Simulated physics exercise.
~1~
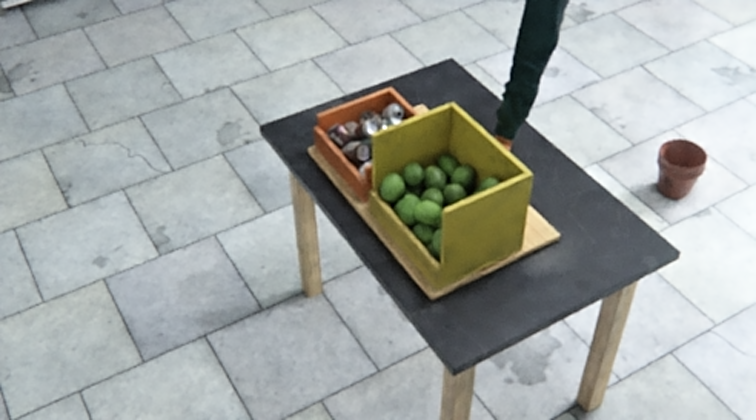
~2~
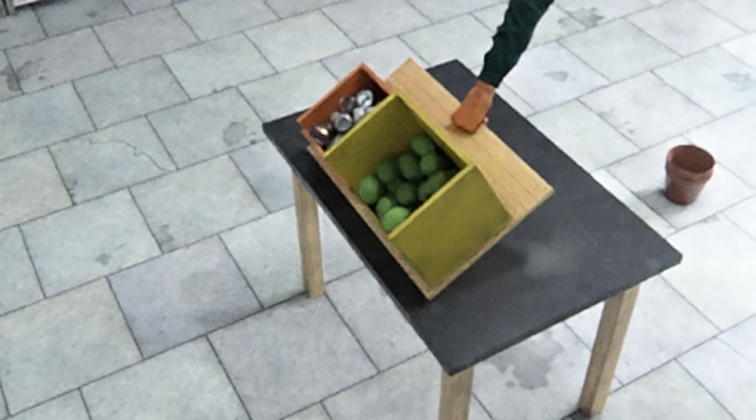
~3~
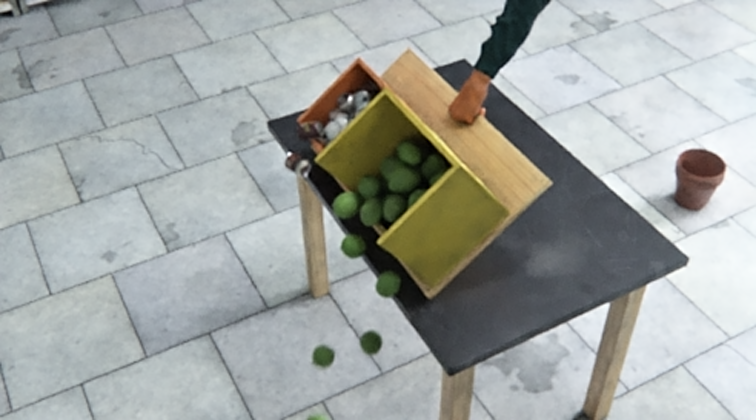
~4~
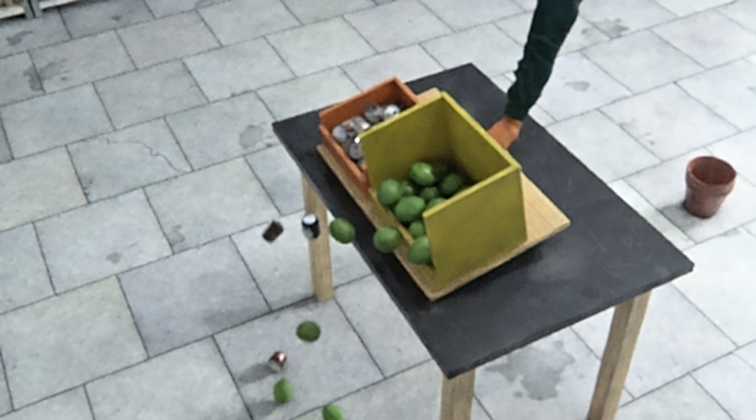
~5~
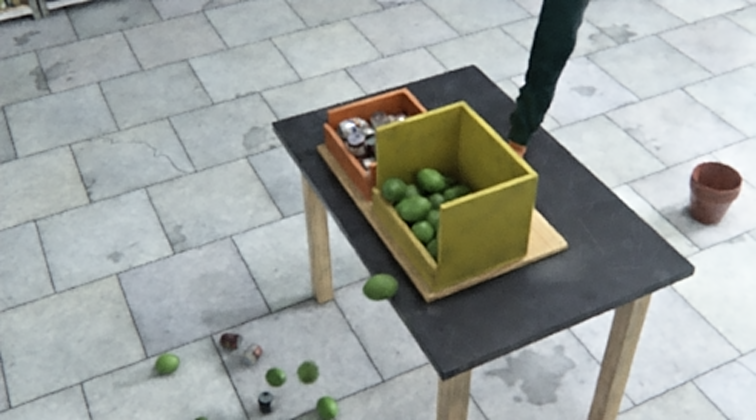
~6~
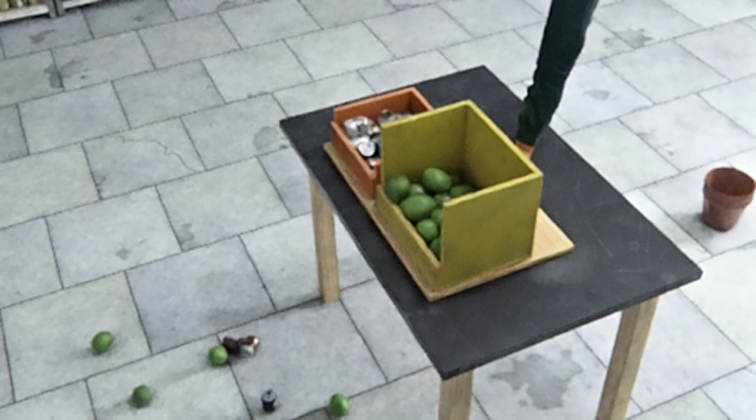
An arm tips a board of two tubs left, spilling some limes and cans, then lowers it.
